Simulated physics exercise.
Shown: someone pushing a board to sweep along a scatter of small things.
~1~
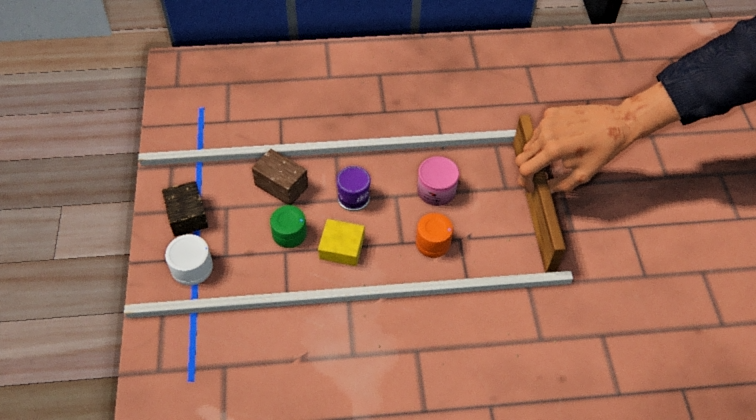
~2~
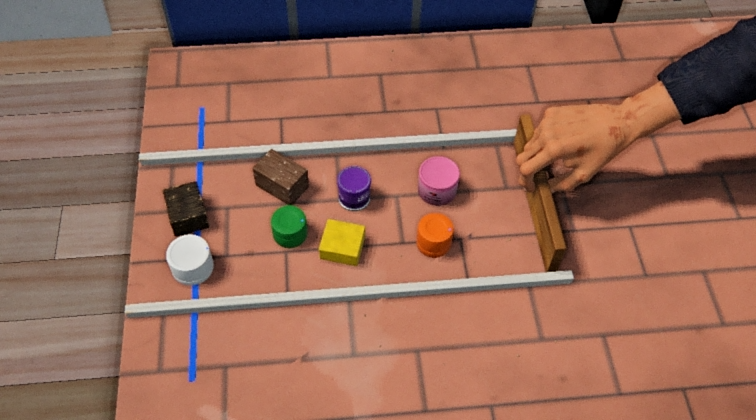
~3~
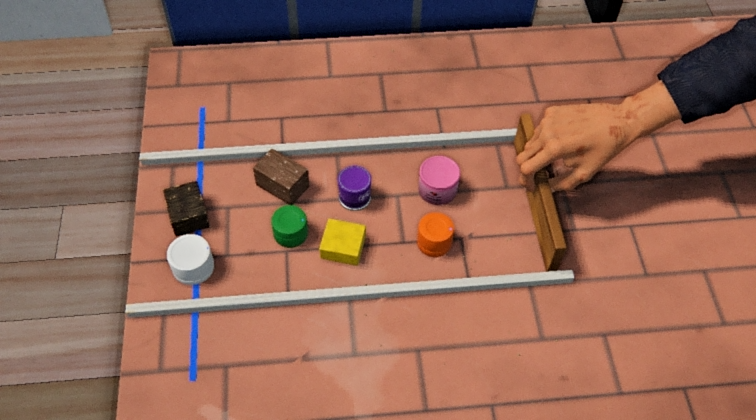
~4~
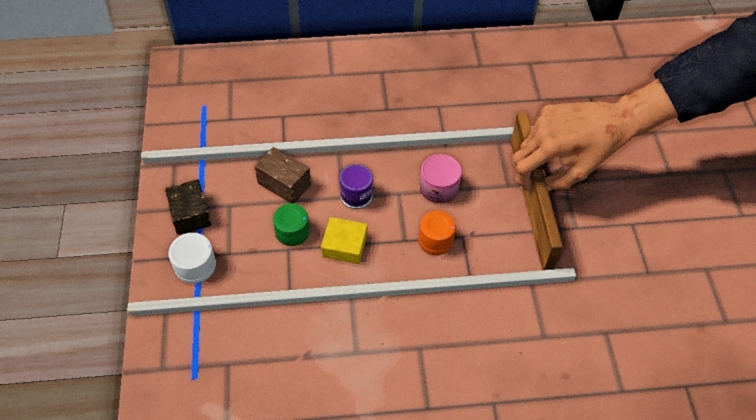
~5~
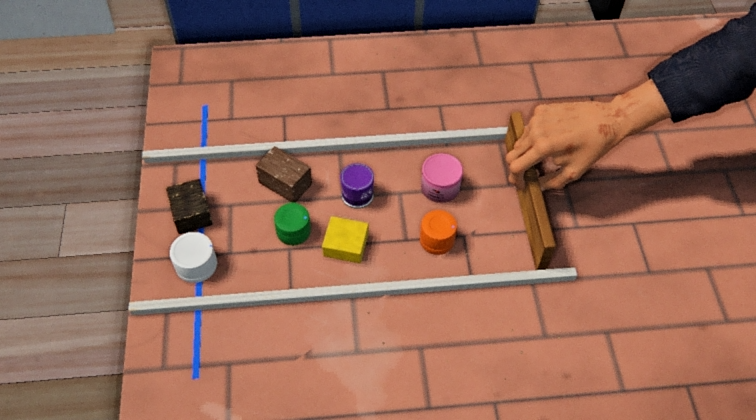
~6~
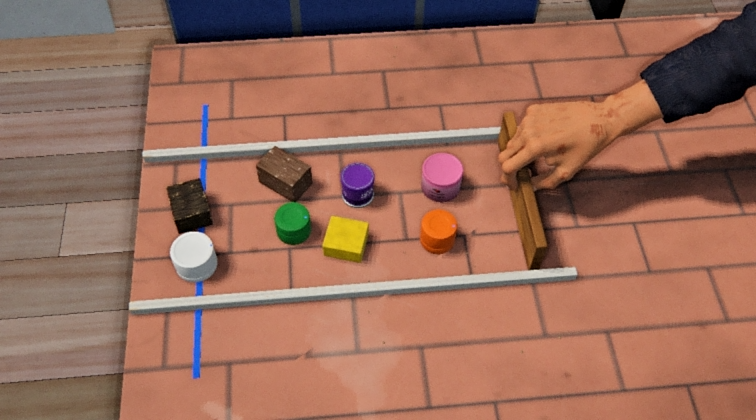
A hand sliding a wooden board slightly left between white rails, with colourful lids, pots and blocks sitting still ahead of it.
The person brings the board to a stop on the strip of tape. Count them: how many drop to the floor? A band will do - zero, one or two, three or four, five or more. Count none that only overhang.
Answer - one or two.
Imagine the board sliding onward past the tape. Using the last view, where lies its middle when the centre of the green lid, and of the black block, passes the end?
Points: About (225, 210) and about (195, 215).
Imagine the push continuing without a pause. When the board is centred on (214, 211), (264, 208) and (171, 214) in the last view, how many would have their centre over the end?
The counts would come out as 2, 0 and 5.
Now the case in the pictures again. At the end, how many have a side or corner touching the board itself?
3 in contact.
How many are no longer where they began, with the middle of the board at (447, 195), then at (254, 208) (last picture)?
At the one place 2, at the other 8.
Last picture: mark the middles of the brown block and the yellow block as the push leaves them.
They finish at roughly (186, 170) and (142, 260) respectively.
A little later, none off yet; black block at rest near (190, 206); white lid at rest near (194, 257); brown block at rest near (285, 174).
Next, none off yet; black block moving near (181, 204); white lid at rest near (194, 257); brown block shifted about its own width near (256, 167).
When it is over, the number that fall off is one or two; down, green lid and white lid.
